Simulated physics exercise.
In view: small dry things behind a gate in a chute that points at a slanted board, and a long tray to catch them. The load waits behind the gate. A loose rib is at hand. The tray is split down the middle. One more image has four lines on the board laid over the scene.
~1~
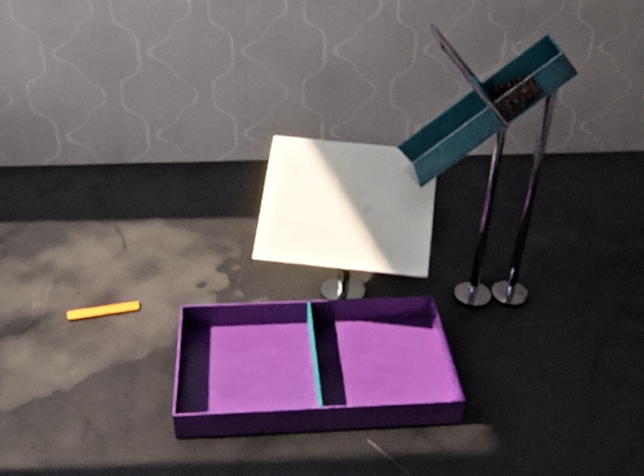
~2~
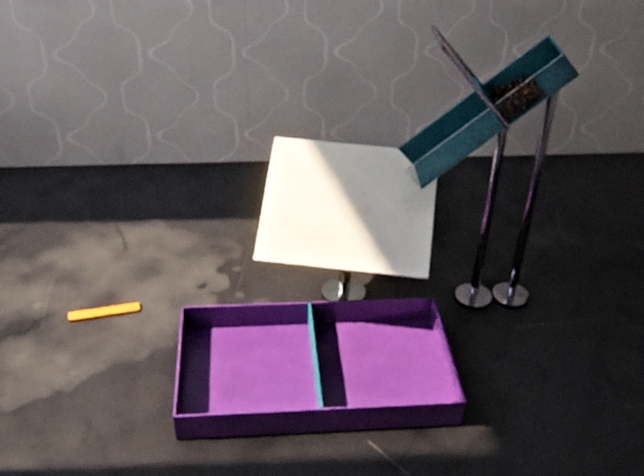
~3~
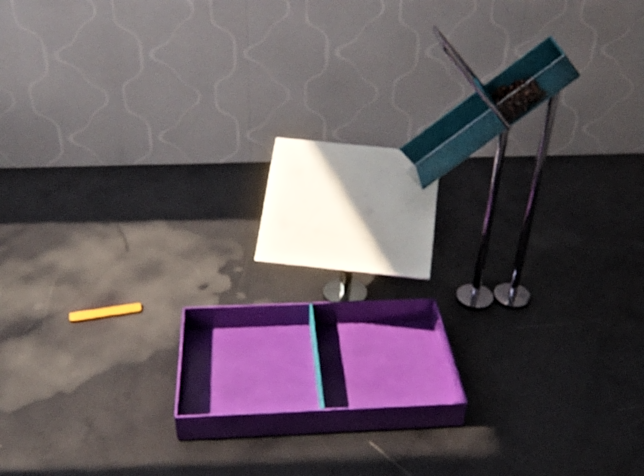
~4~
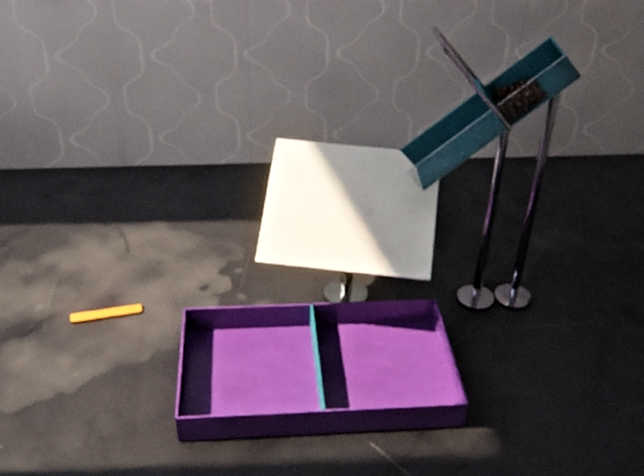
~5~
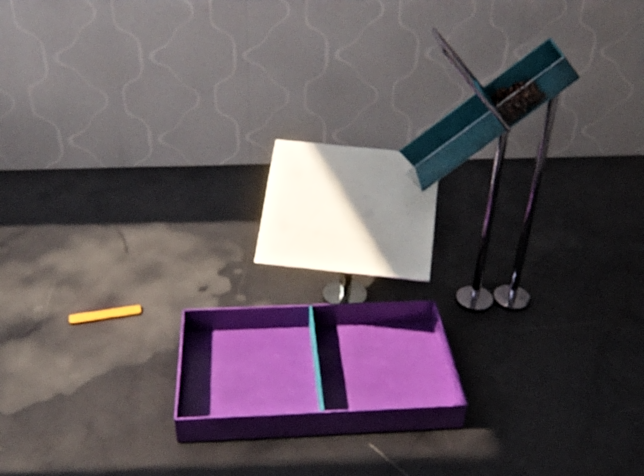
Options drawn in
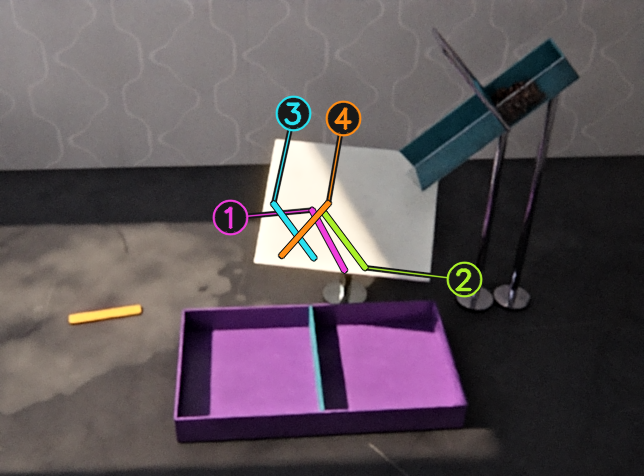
A purple tray with a teal divider sat in front of a slanted white board, while a teal chute held small brown balls above it and an orange strip lay off left; nothing noticeably moved.
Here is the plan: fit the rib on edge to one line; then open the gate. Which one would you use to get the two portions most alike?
Choose 3.
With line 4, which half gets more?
More lands on the left.
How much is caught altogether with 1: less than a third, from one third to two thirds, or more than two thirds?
Line 1 gives more than two thirds.
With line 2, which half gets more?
Right.
On the marked copy, line 1 from (312, 210) to (344, 270); line 2 from (323, 212) to (365, 267); line 3 from (273, 203) to (313, 257); line 4 from (328, 203) to (281, 255).
With 1, of what is caught, a small part in the left half, nearly all in the right.
With 2, of what is caught, a small part in the left half, most in the right.
With 3, of what is caught, about half in the left half, about half in the right.
With 4, of what is caught, most in the left half, about a quarter in the right.
